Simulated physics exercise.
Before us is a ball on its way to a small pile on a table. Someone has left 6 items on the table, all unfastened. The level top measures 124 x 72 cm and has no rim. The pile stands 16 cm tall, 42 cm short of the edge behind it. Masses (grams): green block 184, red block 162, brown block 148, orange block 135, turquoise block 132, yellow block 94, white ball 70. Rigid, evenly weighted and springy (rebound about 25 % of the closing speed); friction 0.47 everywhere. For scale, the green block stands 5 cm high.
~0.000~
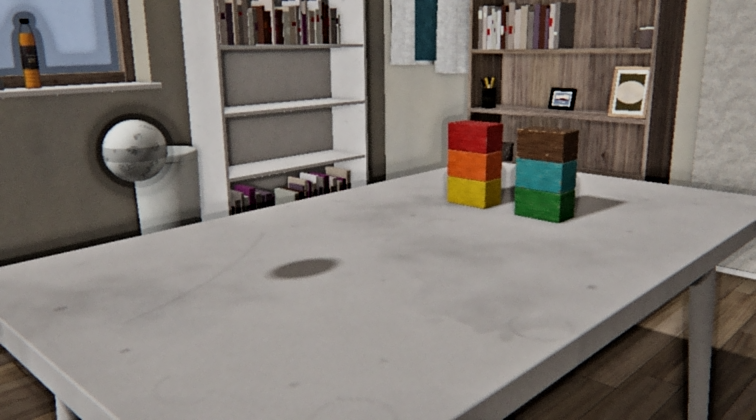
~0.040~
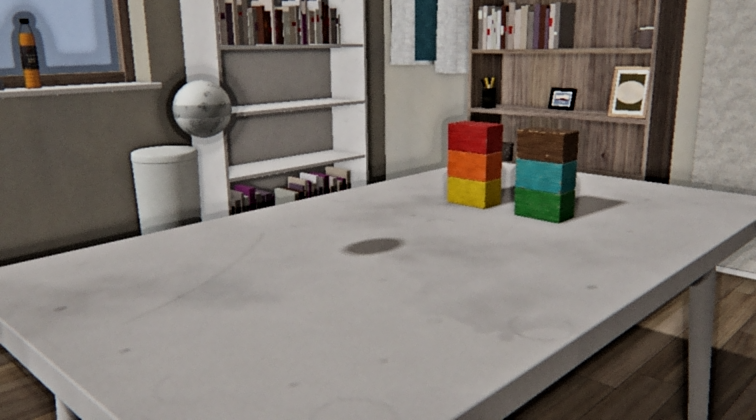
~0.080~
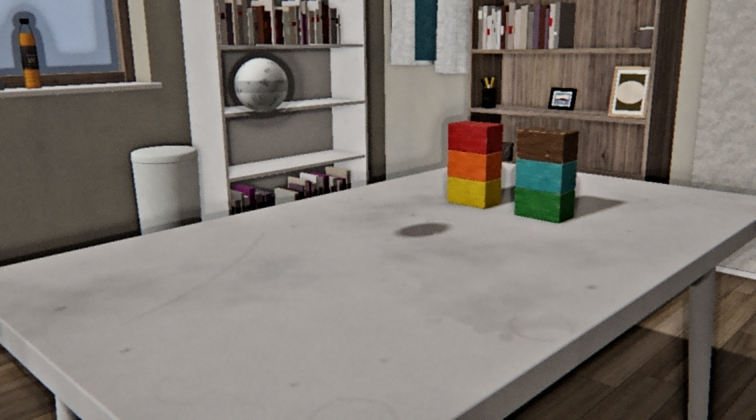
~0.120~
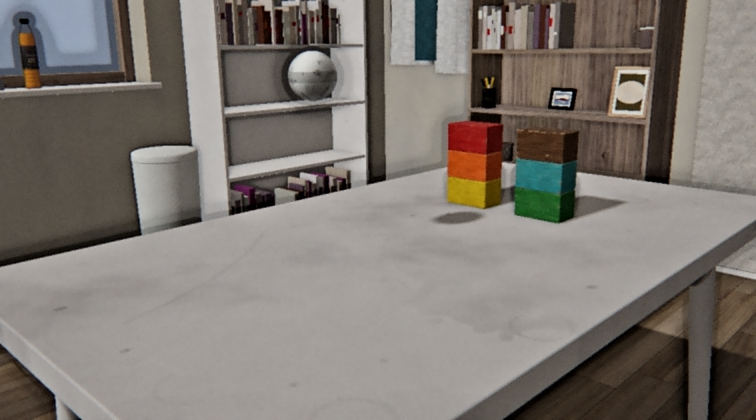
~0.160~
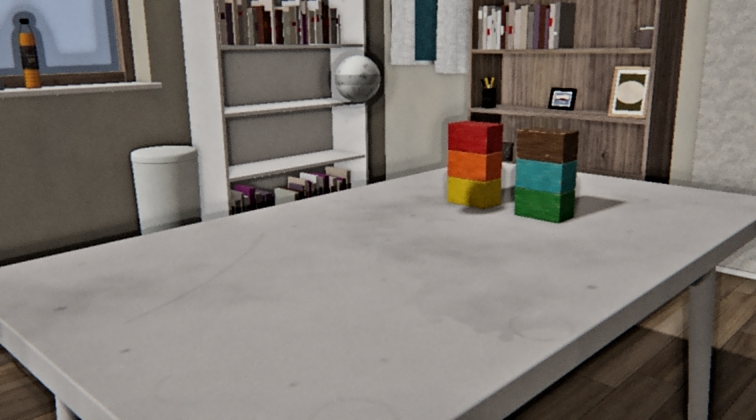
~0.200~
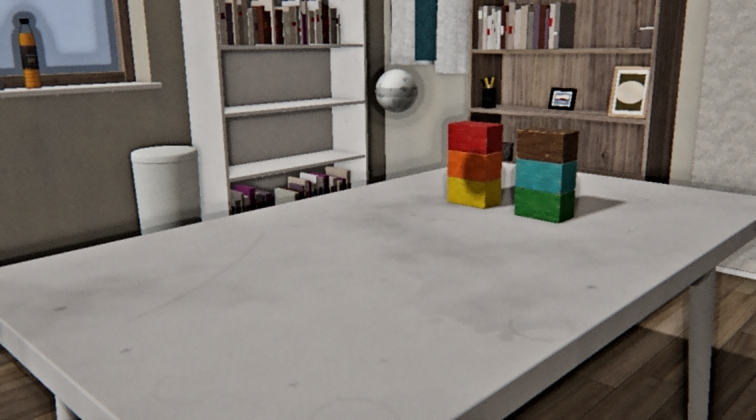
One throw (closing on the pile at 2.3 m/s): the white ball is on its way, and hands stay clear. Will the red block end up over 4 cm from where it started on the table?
The red block ends elsewhere.
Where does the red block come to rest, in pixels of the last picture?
Near (527, 177).
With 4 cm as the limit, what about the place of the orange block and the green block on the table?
The orange block leaves its spot; the green block holds its spot.
By 0.30 s, white ball near (456, 147); red block tilted 5° near (481, 135); orange block tilted 4°.
By 0.50 s, white ball near (445, 191); red block on its side near (515, 174); orange block tilted 30°; yellow block tilted 30°.
By 0.60 s, white ball near (442, 192); red block on its side near (525, 173); orange block tilted 56°; yellow block tilted 56°.
When it is over (1.1 s), lying over on the table, red block, orange block and yellow block; the other 3 within 4 cm of the start. End places, in pixels of the last picture, red block near (527, 177).
